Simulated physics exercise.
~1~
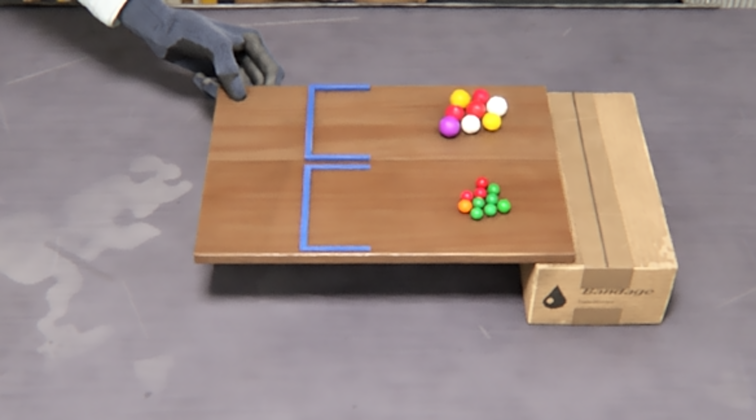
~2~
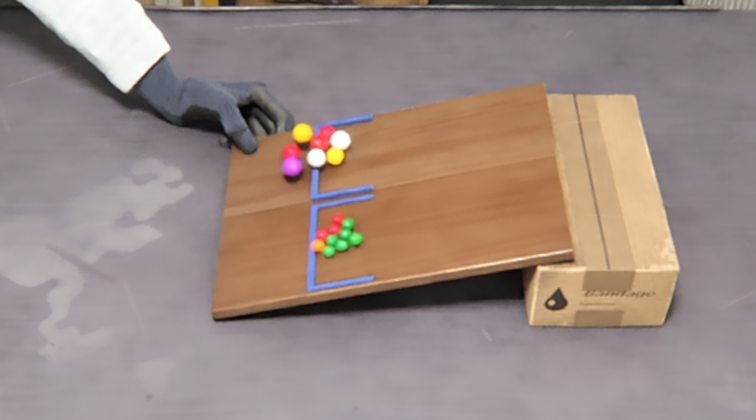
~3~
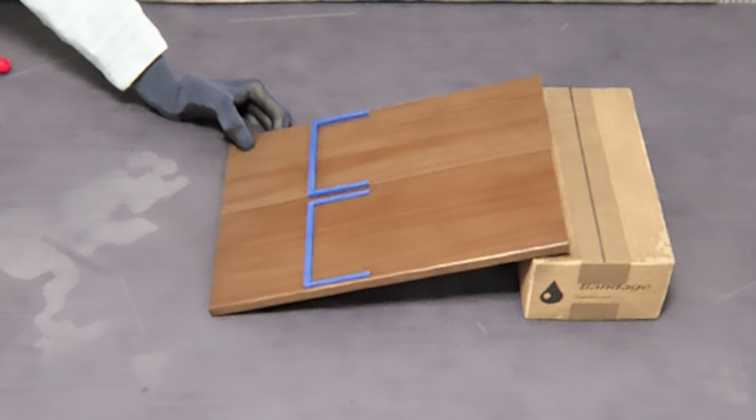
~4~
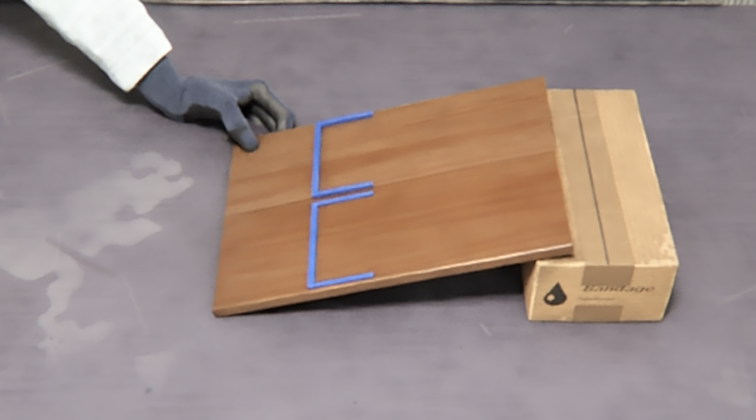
A dark-gloved hand in a white sleeve holds the left end of a brown wooden board whose right end rests on a cardboard box, seen from above on a grey surface. Two blue bracket-shaped strips stand towards the board's left, with larger balls in red, yellow, white and purple at the back right and smaller green, red and orange ones in front. The hand lowers the left end, steepening the slope. Both groups move left to the strips, then pass beyond them. One red ball shows briefly at the far left, and finally the tilted board is empty, the hand still on it.
